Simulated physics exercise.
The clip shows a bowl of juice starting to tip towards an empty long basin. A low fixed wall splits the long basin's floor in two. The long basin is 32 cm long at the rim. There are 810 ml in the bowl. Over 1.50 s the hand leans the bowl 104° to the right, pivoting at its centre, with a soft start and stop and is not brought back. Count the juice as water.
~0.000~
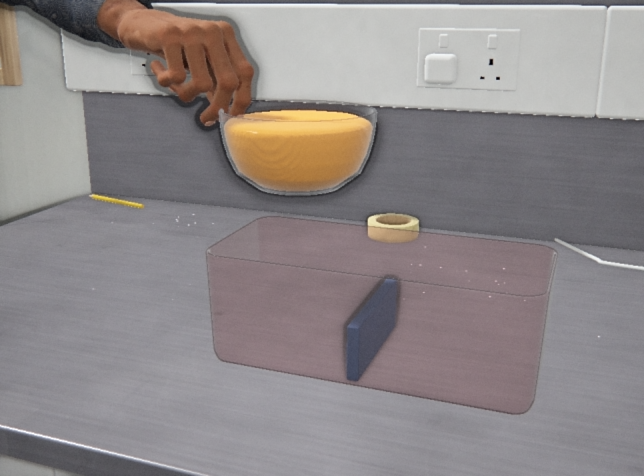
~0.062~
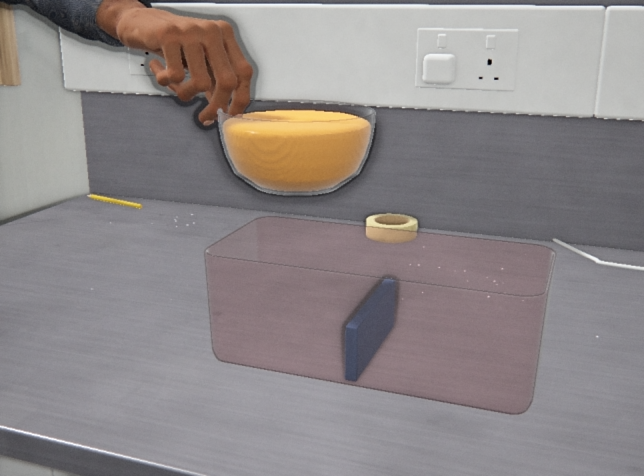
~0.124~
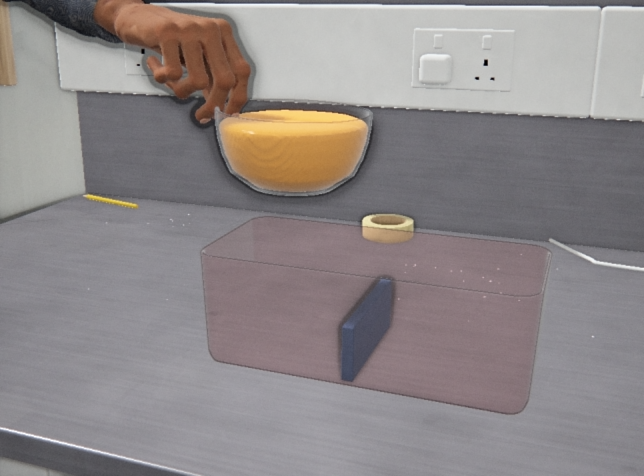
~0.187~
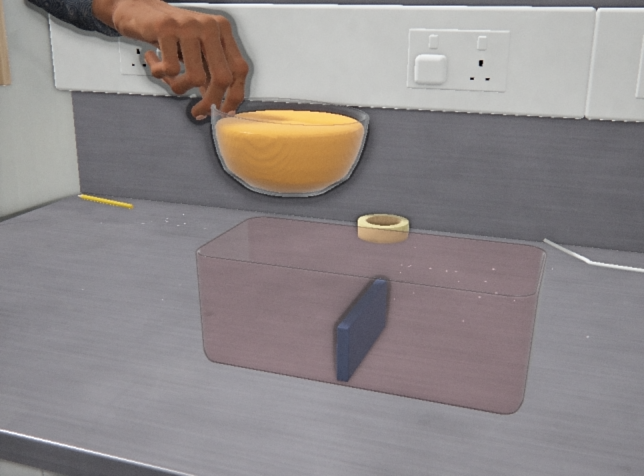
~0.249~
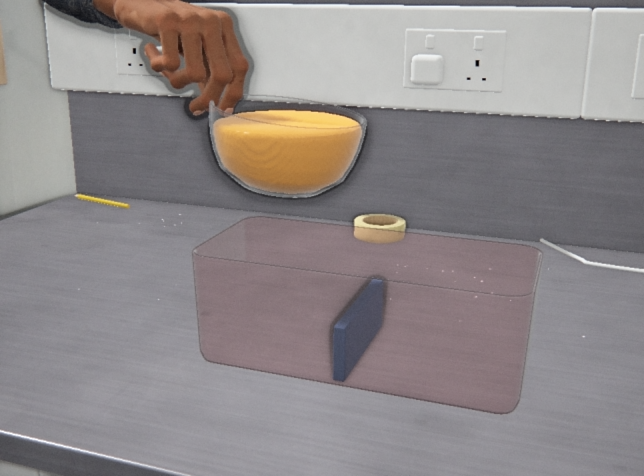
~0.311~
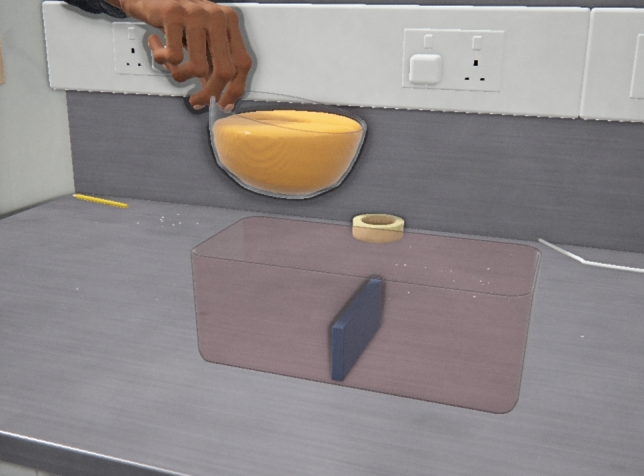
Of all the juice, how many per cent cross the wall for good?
The far part has some 90 per cent.
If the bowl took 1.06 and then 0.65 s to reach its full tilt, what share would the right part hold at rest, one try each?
In turn about 85 and 80 per cent.
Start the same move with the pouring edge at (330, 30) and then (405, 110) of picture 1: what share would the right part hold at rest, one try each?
First 75, then 100 per cent.
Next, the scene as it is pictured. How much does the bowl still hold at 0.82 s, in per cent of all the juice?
Near 48 in a hundred.
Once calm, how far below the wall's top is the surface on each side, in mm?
Some 52 mm on the left and 24 mm on the right.
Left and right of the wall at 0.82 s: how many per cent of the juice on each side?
Left about 0, right about 28.
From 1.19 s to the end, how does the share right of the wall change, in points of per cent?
The share moves up, by some 3 per cent.
After 0.82 s the tilt is 59° and 48 per cent is still to pour, 0 is left of the wall and 27 right of it.
After 1.19 s the tilt is 93° and 5 per cent is still to pour, 4 is left of the wall and 87 right of it.
After 1.58 s the tilt is 104° and 0 per cent is still to pour, 9 is left of the wall and 90 right of it.
After 2.00 s the tilt is 104° and 0 per cent is still to pour, 9 is left of the wall and 90 right of it.
In the end 9 per cent lies left of the wall, 90 right of it and 0 outside.
